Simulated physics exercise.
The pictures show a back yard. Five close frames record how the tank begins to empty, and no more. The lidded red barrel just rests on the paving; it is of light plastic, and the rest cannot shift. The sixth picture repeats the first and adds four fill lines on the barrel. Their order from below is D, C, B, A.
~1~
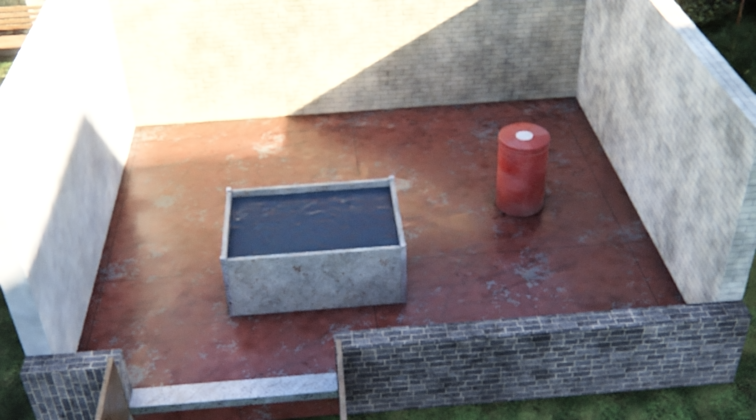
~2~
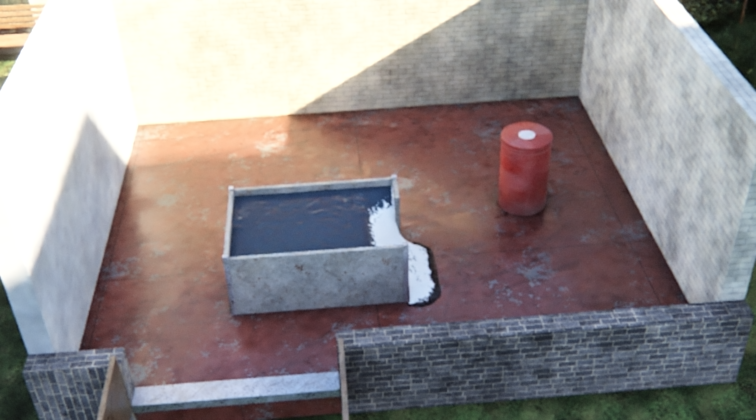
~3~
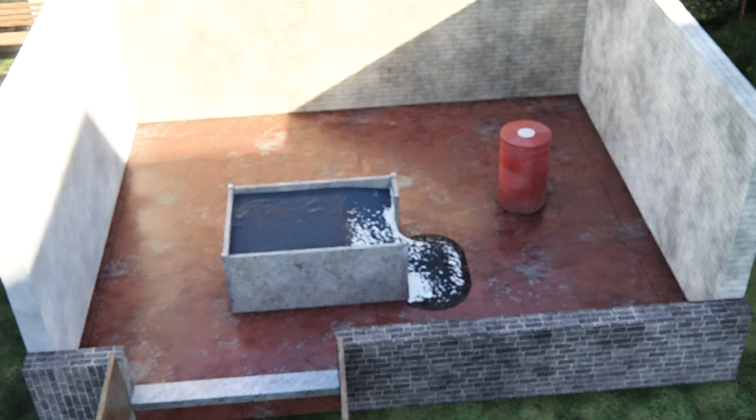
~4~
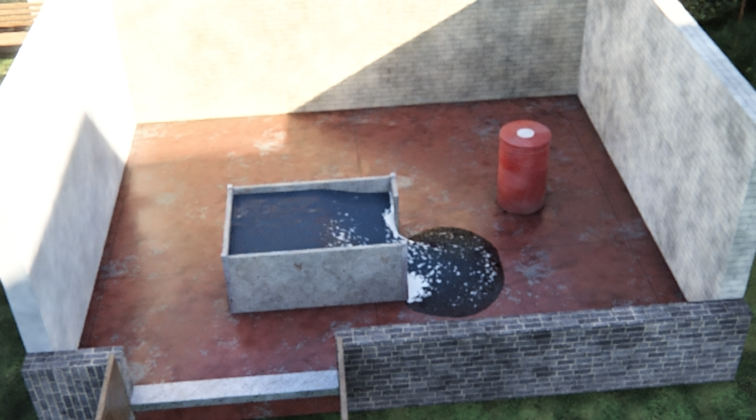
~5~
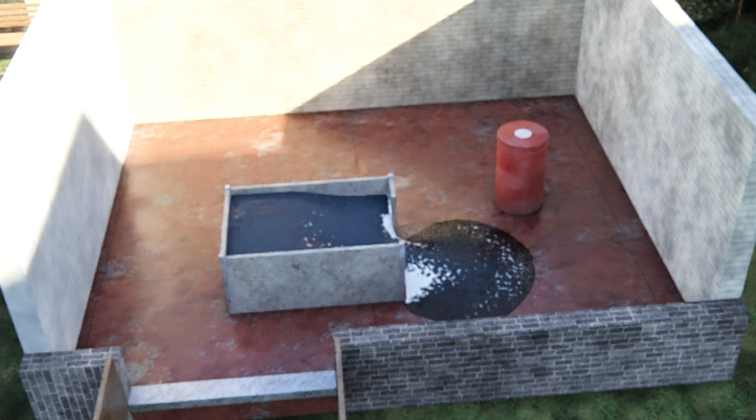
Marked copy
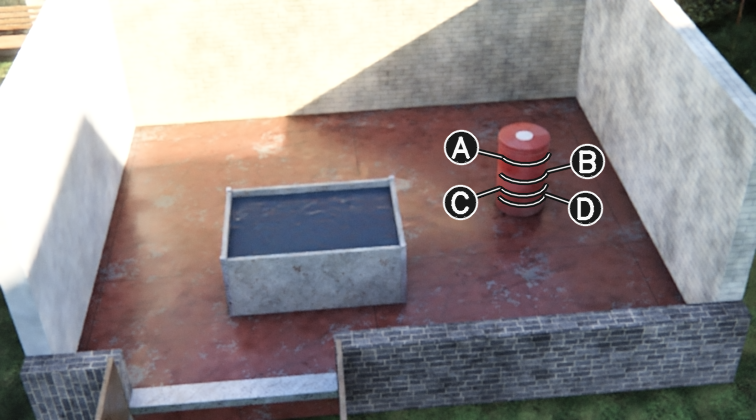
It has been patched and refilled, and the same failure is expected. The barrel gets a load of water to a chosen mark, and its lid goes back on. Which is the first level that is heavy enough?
D.
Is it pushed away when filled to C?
No.
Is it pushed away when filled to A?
No, not at all.
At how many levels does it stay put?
All of the four.
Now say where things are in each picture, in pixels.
Lid of the red barrel at (524, 136); tank full, its middle at (313, 223); open gate at (229, 344), in the first frame.
In the second frame, 1 % of the ground wet, in view closest to the barrel at (422, 251).
In the third frame, 3 % of the ground wet, in view closest to the barrel at (455, 248).
In the fourth frame, 4 % of the ground wet, in view closest to the barrel at (475, 240).
Lid of the red barrel at (523, 134); 7 % of the ground wet, in view closest to the barrel at (493, 232), in the fifth frame.
On the marked copy, A at (529, 164); B at (527, 182); C at (526, 195); D at (525, 205); from the bottom up D, C, B, A.
If A is chosen, it does not move.
If B is chosen, it does not move.
If C is chosen, it does not move.
If D is chosen, it does not move.
